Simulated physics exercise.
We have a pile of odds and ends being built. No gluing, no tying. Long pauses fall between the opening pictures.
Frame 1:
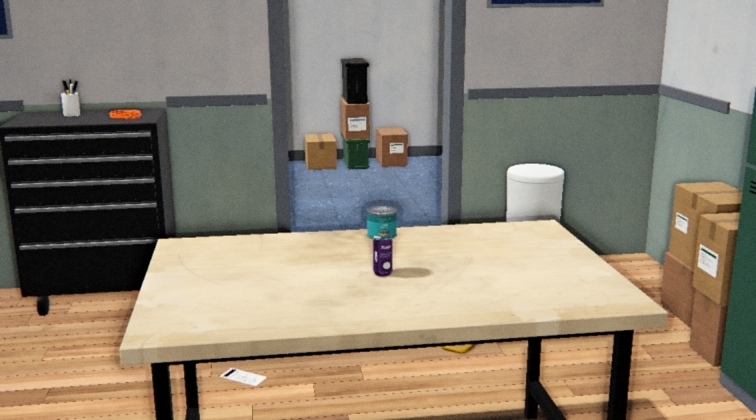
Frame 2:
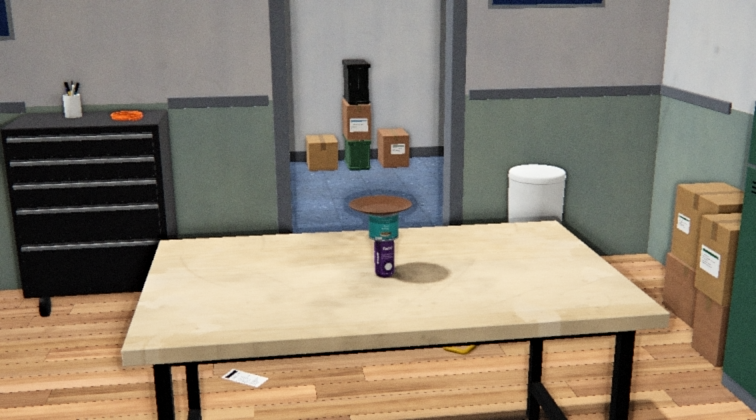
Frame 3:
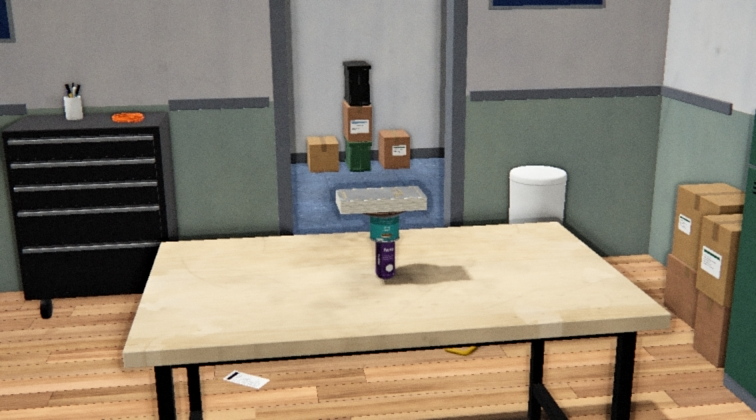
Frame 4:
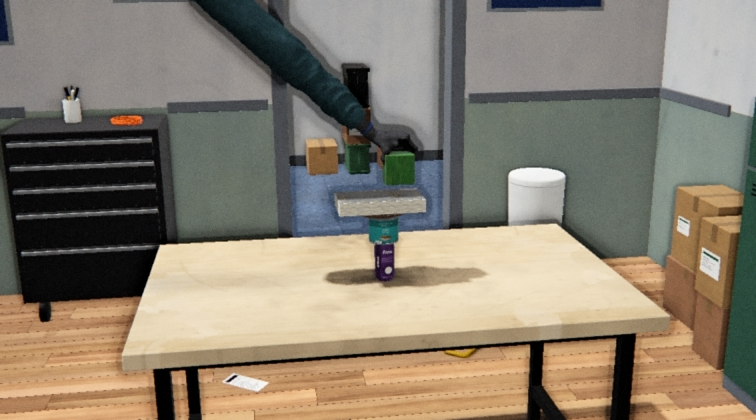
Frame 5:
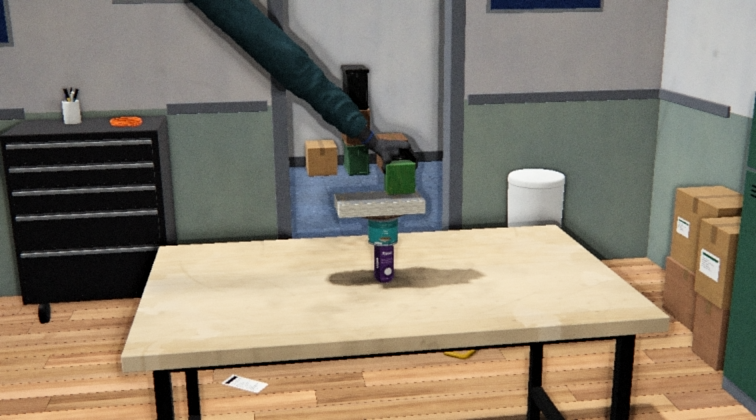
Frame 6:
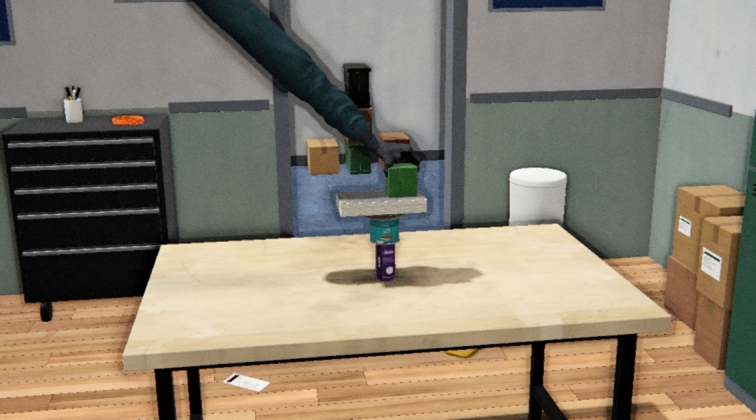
An arm lowers a green block onto the grey slab atop the small stacked pile.
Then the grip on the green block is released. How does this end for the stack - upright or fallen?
The pile stays together.
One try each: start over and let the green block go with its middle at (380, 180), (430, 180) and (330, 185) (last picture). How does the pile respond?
Well, in the first case it stays steady, in the second it tumbles down, and in the third it tumbles down.
Then, 0.20 s later than the last frame, all is still.
Then, 0.30 s later than the last frame, green block resting near (401, 181).
When it is over, all 5 as before. End places, in pixels of the last picture, green block near (401, 181). The pile keeps its balance.
